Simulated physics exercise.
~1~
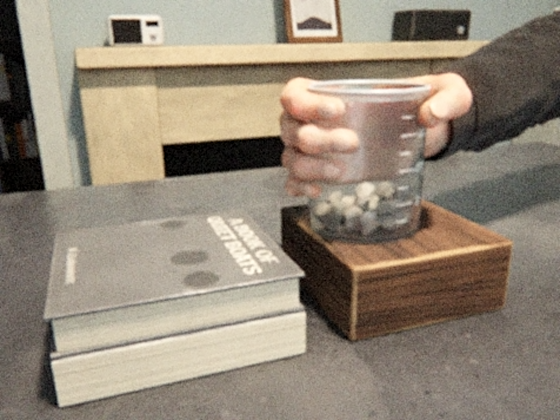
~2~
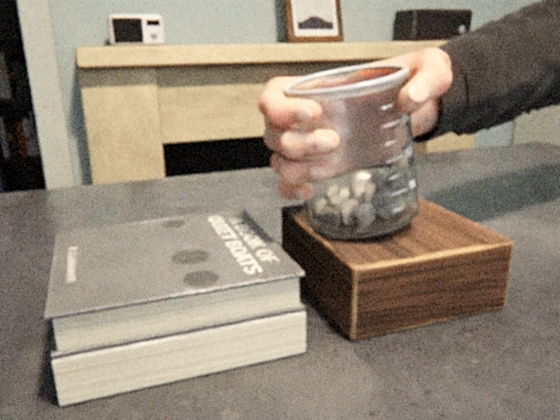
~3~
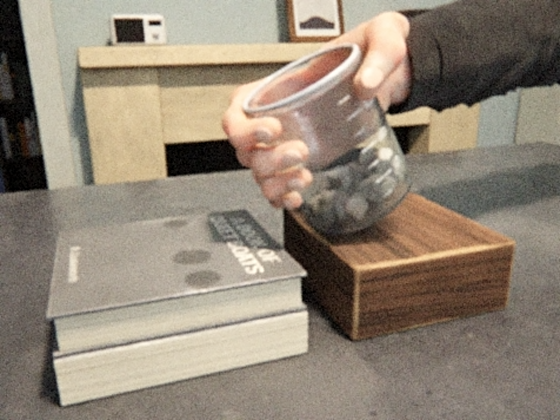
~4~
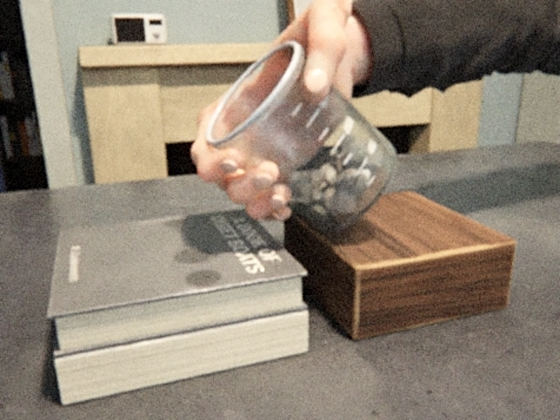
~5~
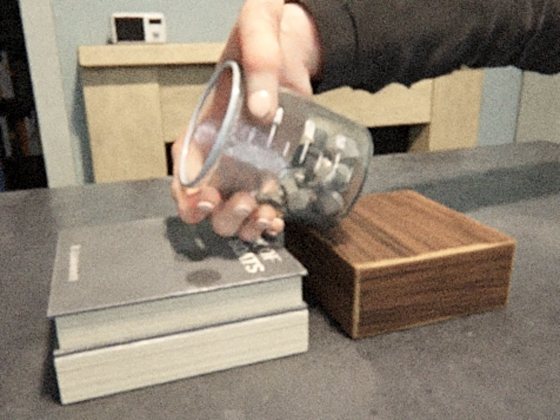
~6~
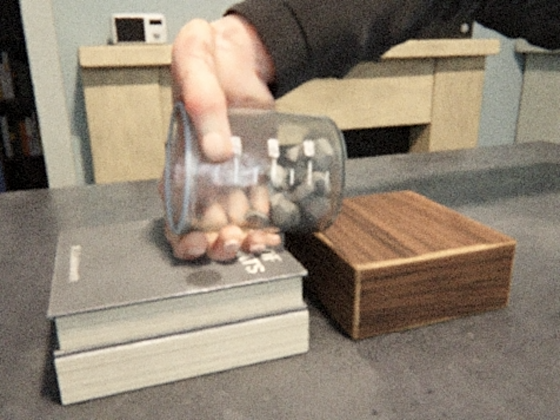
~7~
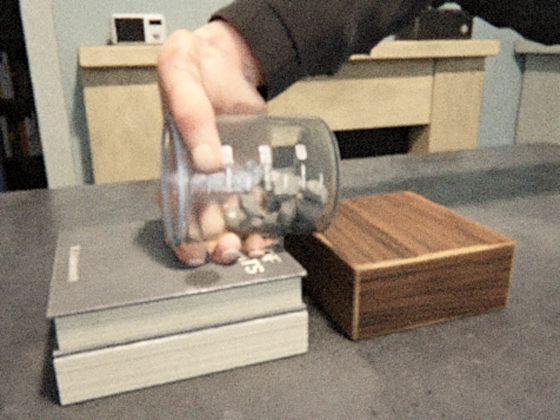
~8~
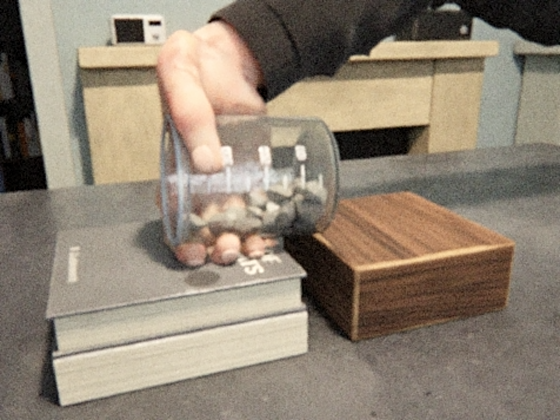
Beaker part-filled with small pebble-like pieces being tipped leftward by a hand until lying sideways against stacked books, its contents staying inside.
